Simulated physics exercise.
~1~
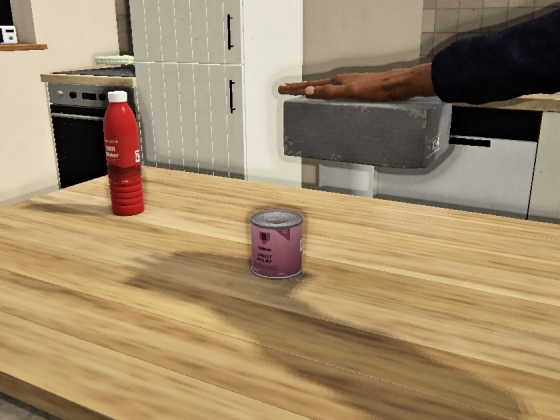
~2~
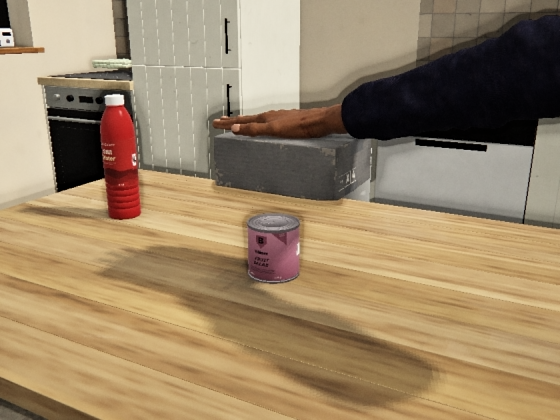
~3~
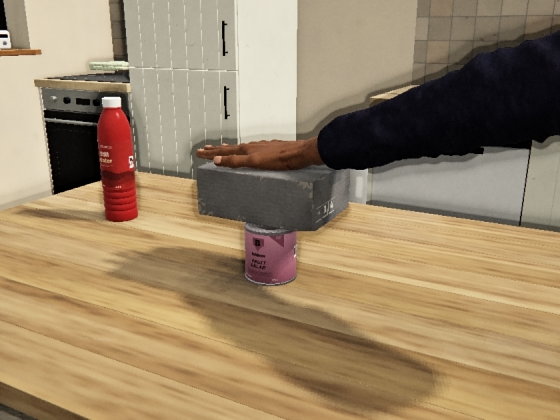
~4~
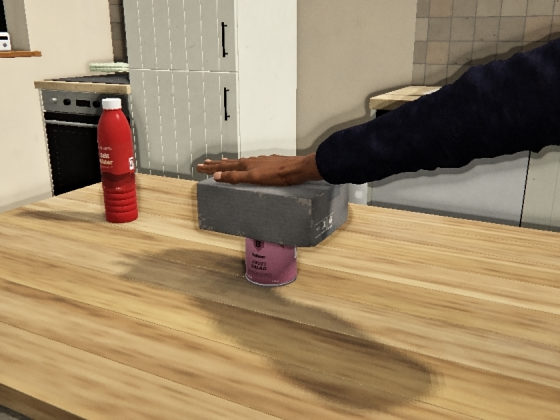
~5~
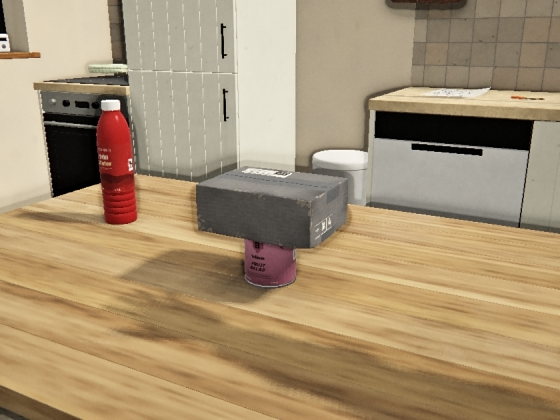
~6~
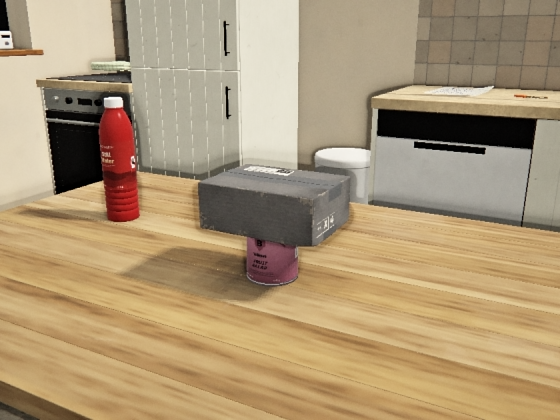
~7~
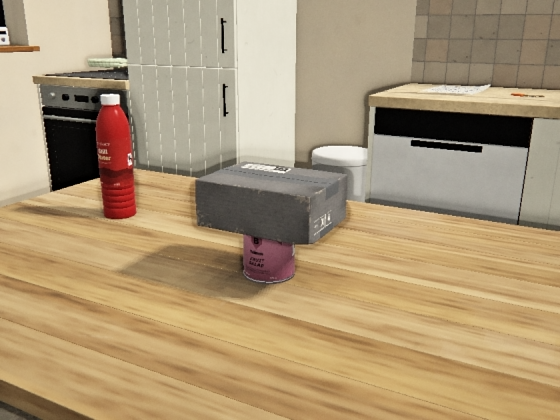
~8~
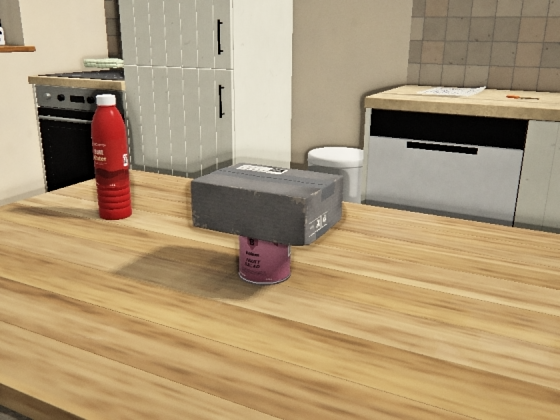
Hand lowering a grey box onto a small pink pot beside a red bottle, then withdrawing as the box stays balanced.
